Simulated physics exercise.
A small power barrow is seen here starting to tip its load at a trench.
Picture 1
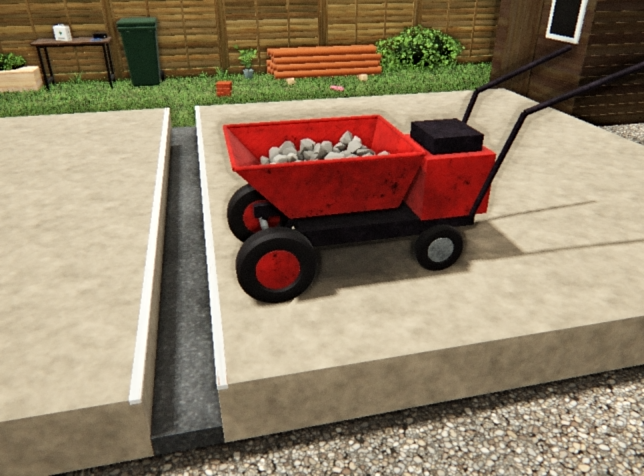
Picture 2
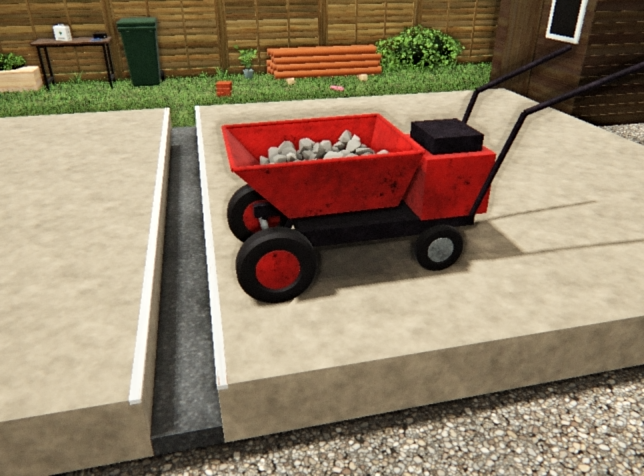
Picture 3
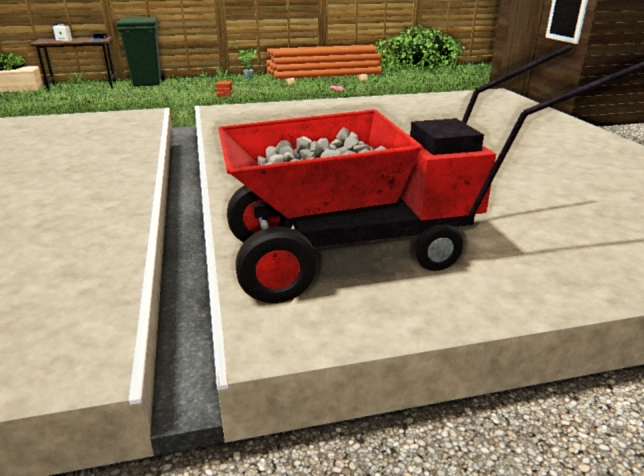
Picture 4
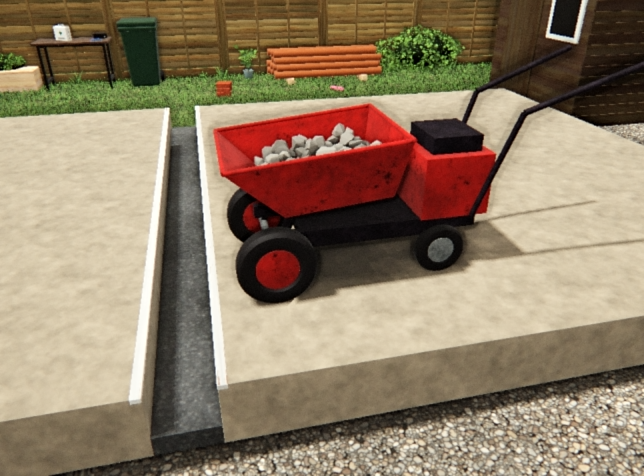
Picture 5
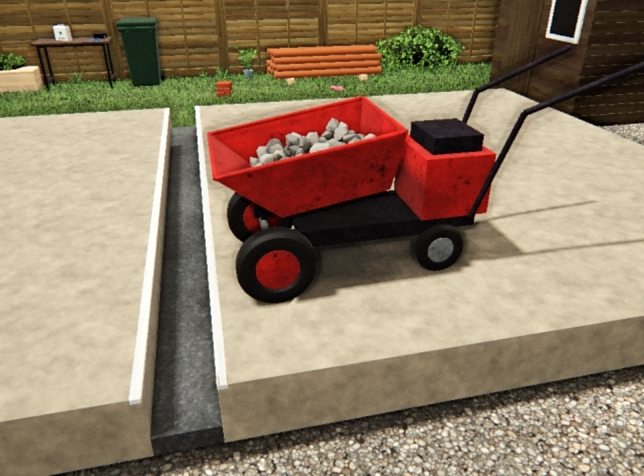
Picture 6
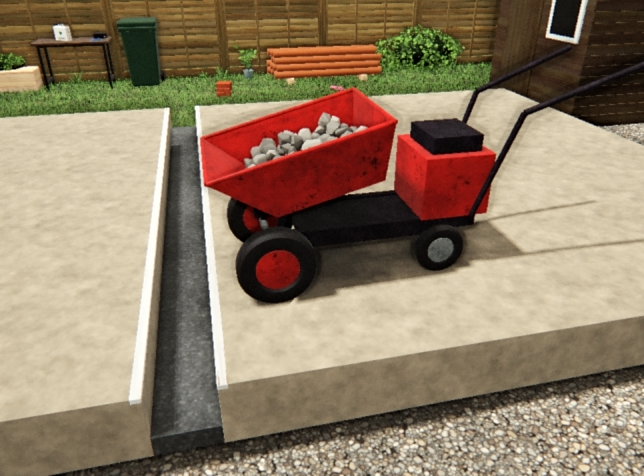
In a fenced garden, a red power barrow standing beside a narrow trench gradually tilting its stone-filled skip forward to the left.
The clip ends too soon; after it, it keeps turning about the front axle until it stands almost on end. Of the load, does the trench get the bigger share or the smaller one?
The trench will hold a lesser part of the load.
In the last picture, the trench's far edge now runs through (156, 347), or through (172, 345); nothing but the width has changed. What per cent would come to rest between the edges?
The first case gives close to 10 per cent and the second close to 0 per cent.
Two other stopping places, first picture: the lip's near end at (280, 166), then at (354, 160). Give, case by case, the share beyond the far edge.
First place: Around 10 per cent. Second place: Around 0 per cent.
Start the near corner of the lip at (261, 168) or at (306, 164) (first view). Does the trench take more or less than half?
Trial 1 exceeds half, trial 2 exceeds half.
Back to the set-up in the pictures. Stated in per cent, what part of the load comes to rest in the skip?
Estimate: Near 5 %.
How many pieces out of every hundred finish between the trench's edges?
Roughly 35 percent.
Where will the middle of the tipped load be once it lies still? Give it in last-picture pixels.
Somewhere close to (129, 277) in the last picture.
Shortly afterwards, skip tipped steeply; the whole lot in the skip.
Next, skip tipped right over; all but a few in the skip; only a few in or heaped over the trench; a little beyond it.
Some moments later, skip tipped right over; a little in the skip; near a quarter in or heaped over the trench; near two thirds beyond it.
In the end, skip tipped right over; only a few in the skip; near a third in or heaped over the trench; near two thirds beyond it.
